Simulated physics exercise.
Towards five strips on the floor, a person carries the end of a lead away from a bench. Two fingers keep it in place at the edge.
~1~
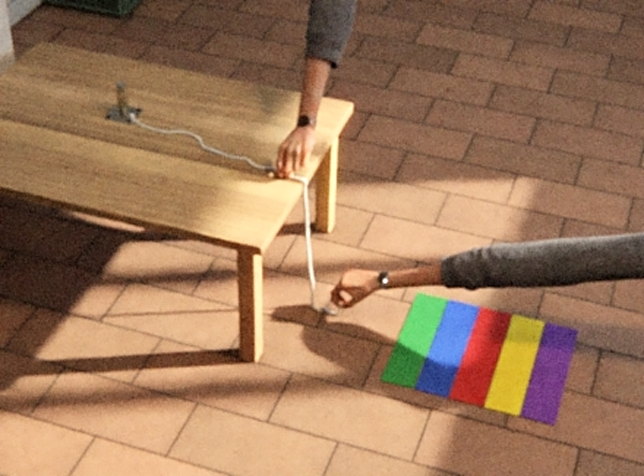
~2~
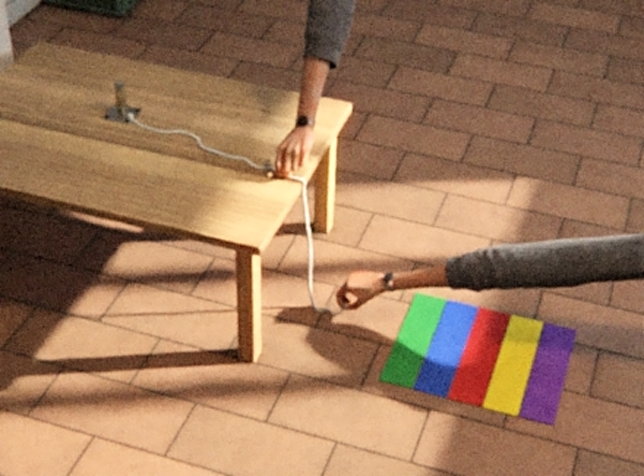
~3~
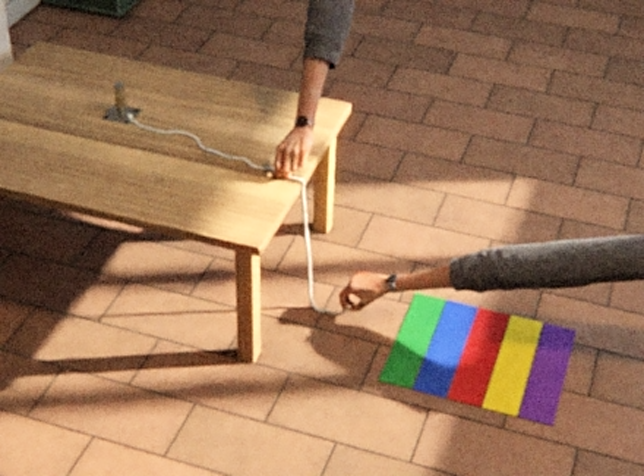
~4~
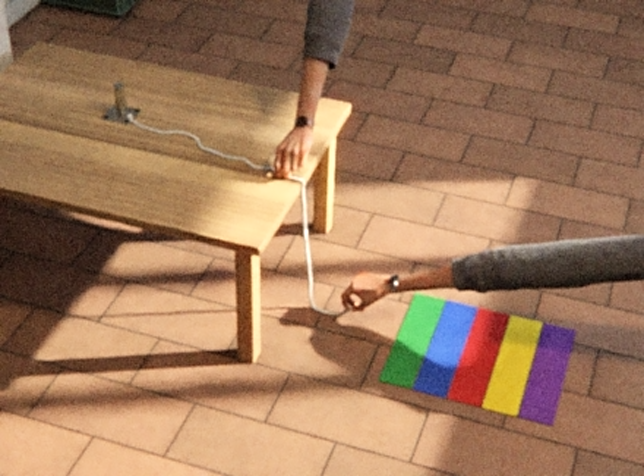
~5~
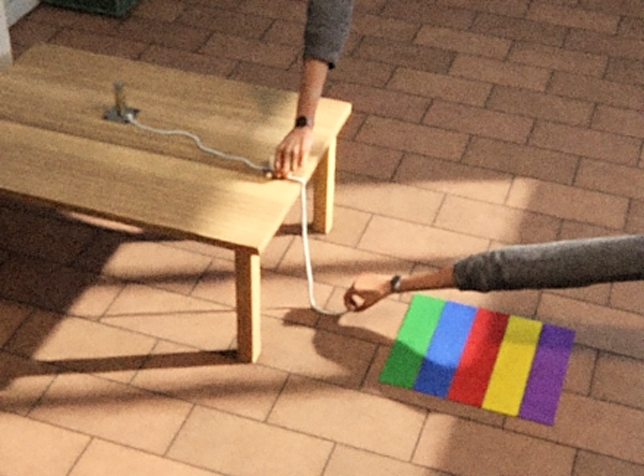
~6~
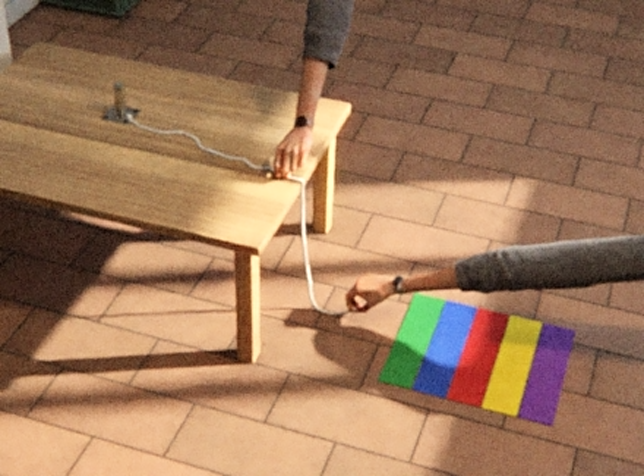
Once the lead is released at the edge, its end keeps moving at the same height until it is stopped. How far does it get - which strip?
Blue.
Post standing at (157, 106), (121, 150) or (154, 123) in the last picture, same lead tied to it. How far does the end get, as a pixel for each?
Going by the last picture, roughly (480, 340), (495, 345) and (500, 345).
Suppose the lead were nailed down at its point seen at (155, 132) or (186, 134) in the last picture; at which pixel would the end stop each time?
Approximately (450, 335) and (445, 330), respectively.
Soon after, end near (391, 319); short of the strips.
Then, end near (431, 328); over green.
At full stretch, end near (454, 334); over blue. It gets as far as the blue strip.
